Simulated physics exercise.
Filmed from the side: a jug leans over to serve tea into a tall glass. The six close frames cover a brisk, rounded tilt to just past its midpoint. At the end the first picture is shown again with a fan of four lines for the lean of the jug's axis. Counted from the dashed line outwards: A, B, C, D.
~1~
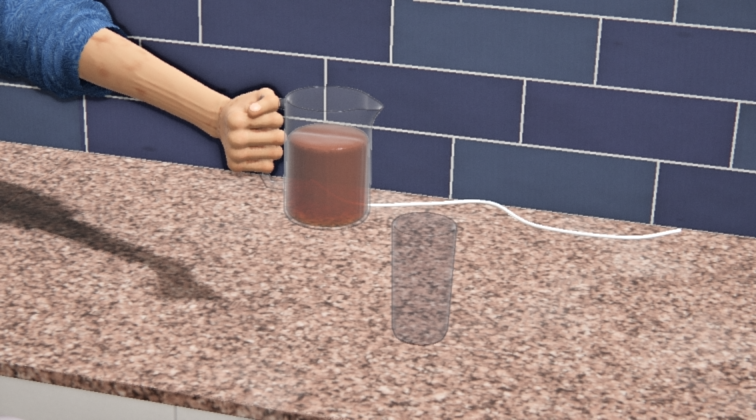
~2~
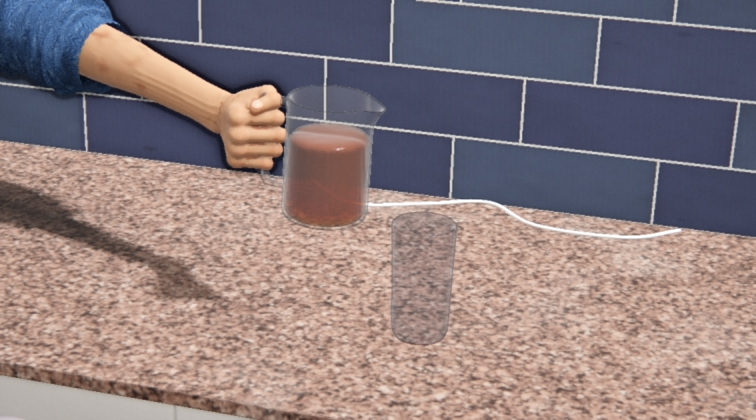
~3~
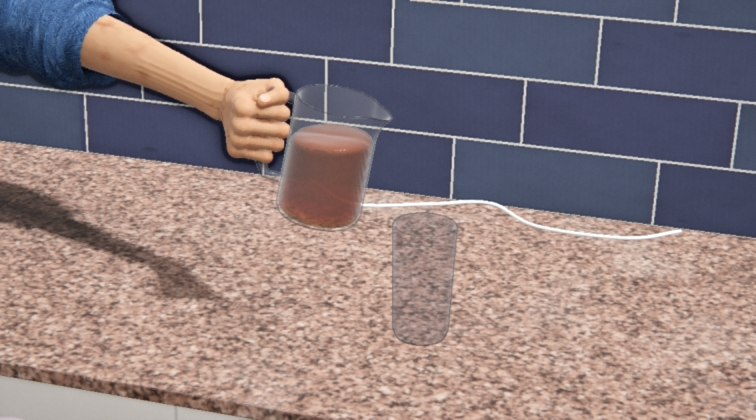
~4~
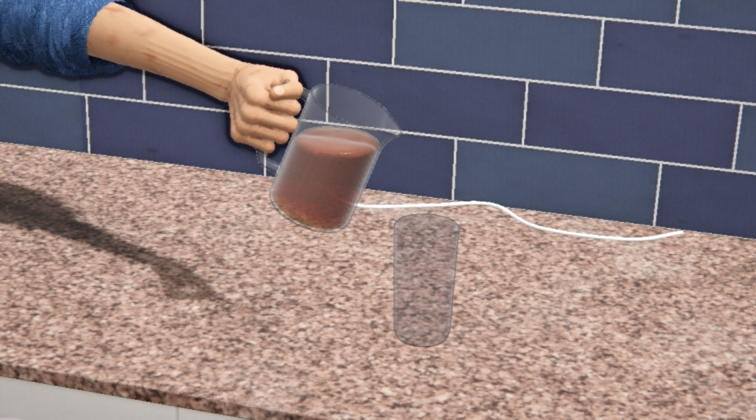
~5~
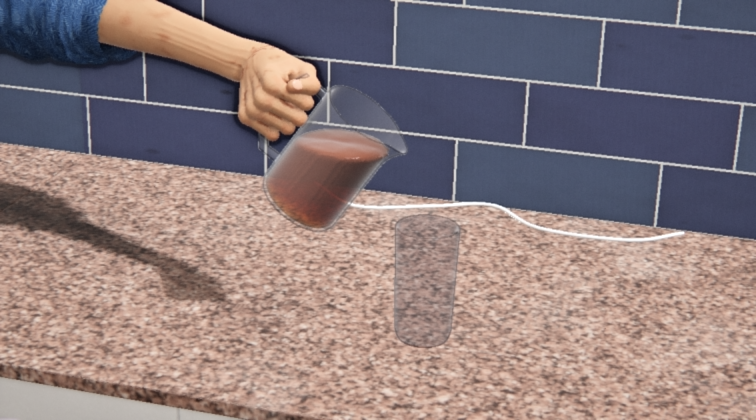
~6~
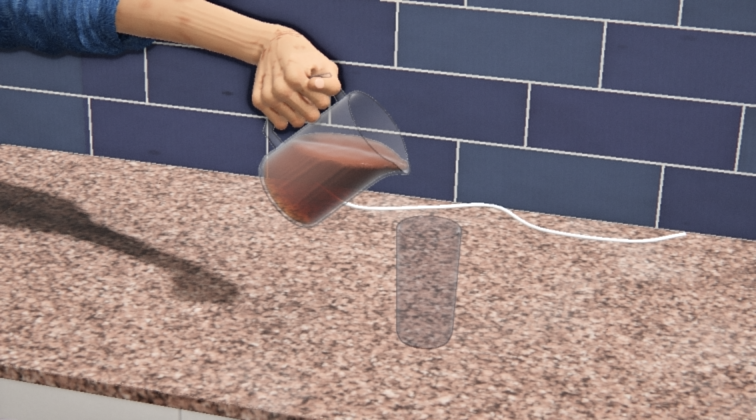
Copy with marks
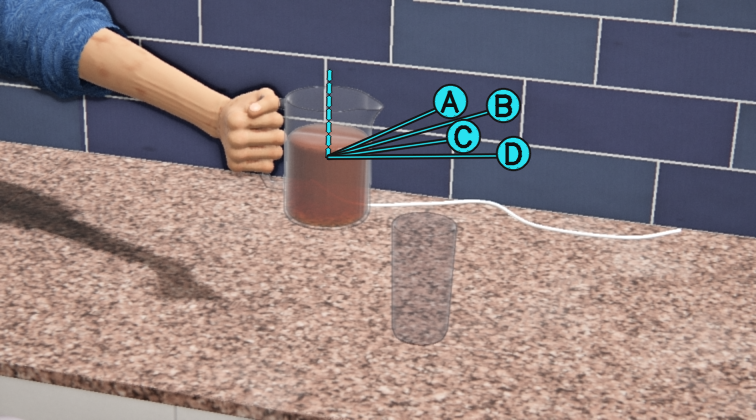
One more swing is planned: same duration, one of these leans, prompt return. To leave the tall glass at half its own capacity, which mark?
B.
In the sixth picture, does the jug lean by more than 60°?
No, it does not.
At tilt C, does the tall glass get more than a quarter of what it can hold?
Yes, clearly.
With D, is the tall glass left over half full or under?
Over.
In cyan, A at (435, 110); B at (487, 112); C at (446, 140); D at (496, 155).
Choosing A, the tall glass ends with about 29 % of what it can hold.
Choosing B, the tall glass ends with about 49 % of what it can hold.
Choosing C, the tall glass ends with about 71 % of what it can hold.
Choosing D, the tall glass ends with about 92 % of what it can hold.
